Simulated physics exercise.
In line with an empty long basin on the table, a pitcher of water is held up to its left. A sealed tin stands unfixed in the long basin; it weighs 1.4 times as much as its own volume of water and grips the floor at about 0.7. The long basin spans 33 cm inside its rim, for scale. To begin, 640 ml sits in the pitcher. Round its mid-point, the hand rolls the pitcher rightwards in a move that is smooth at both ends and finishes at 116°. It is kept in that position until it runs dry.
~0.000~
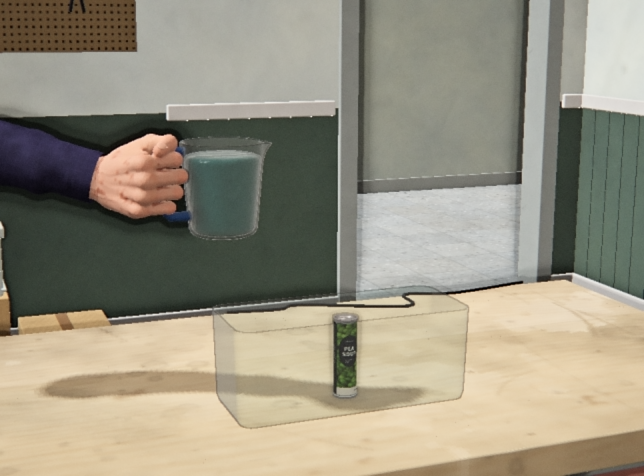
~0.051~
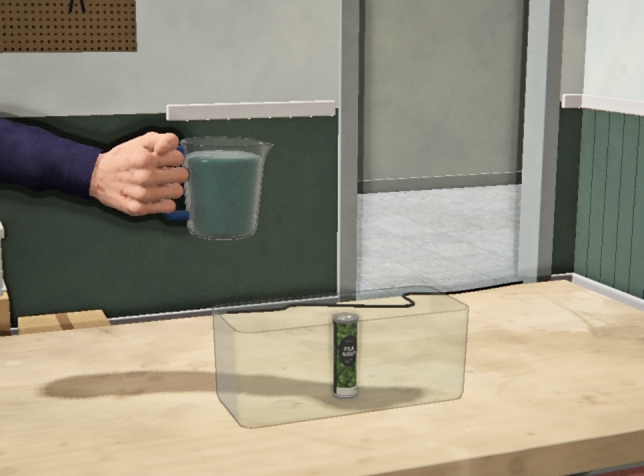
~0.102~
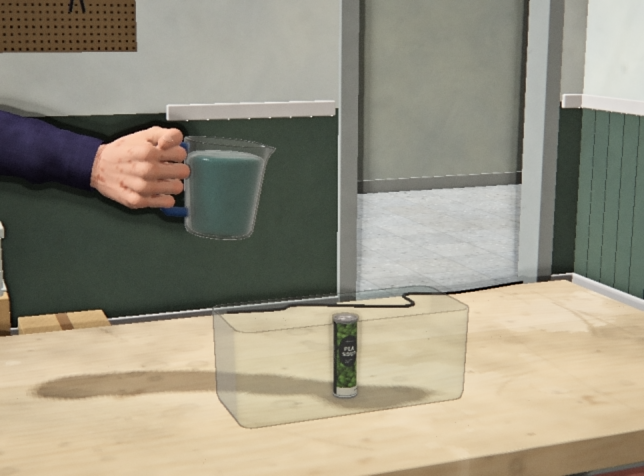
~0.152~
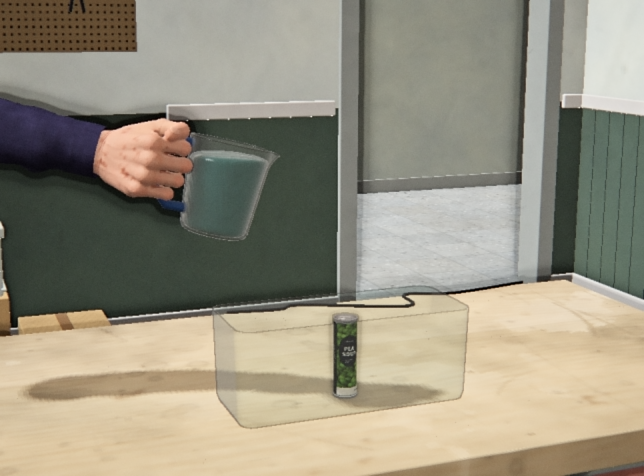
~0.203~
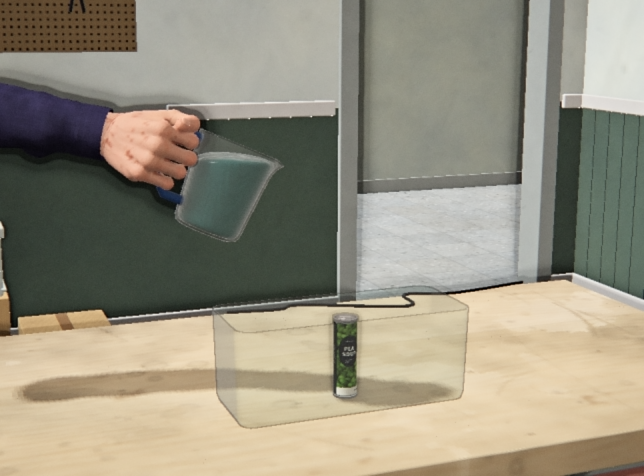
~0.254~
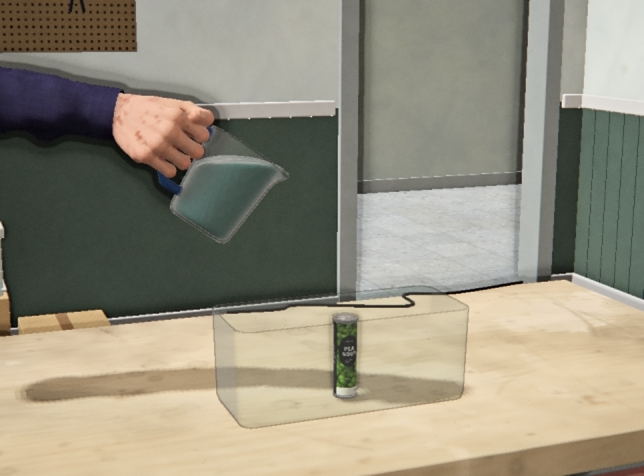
A hand held a clear pitcher of bluish water up to the left above an empty see-through basin on a wooden table, then gradually tilted it to the right while a small green-patterned tin stood still.
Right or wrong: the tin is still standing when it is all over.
Right, it is still standing.
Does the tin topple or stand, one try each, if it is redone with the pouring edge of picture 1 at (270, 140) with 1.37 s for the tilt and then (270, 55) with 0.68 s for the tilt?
The tin stays vertical the first time and overturns the second time.
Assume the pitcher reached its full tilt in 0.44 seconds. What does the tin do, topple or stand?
Then the tin tumbles.
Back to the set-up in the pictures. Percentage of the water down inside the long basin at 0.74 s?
I reckon close to 82 per cent.
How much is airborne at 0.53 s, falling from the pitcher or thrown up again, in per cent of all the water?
Near 34 per cent at that time.
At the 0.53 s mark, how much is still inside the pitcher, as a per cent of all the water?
I'd estimate some 46 % remains.
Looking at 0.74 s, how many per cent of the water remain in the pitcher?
5 per cent or so.
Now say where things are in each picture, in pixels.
In the first picture, it leans 0°; its right rim is at (271, 142); the water meets the walls at (184, 157) and (259, 154); the long basin's rim runs from (224, 321) to (450, 298); the tin's top is at (345, 321).
In the second picture, it leans 2°; its right rim is at (272, 143); the water meets the walls at (184, 157) and (259, 155).
In the third picture, it leans 6°; its right rim is at (275, 147); the water meets the walls at (188, 156) and (262, 156).
In the fourth picture, it leans 14°; its right rim is at (279, 154); the water meets the walls at (191, 157) and (266, 158).
In the fifth picture, it leans 24°; its right rim is at (283, 165); the water meets the walls at (193, 162) and (273, 160).
In the sixth picture, it leans 36°; its right rim is at (286, 178); the water meets the walls at (185, 178) and (277, 169); 1 per cent is over the edge.
After 0.53 s the tilt is 103° and 46 per cent is still to pour; the tin stands where it began.
After 0.74 s the tilt is 116° and 5 per cent is still to pour; the tin leans 5°.
After 0.95 s the tilt is 116° and 0 per cent is still to pour; the tin stands 1 cm from where it began.
After 1.18 s the tilt is 116° and 0 per cent is still to pour; the tin stands 1 cm from where it began.
In the end the tin stands 1 cm from where it began.
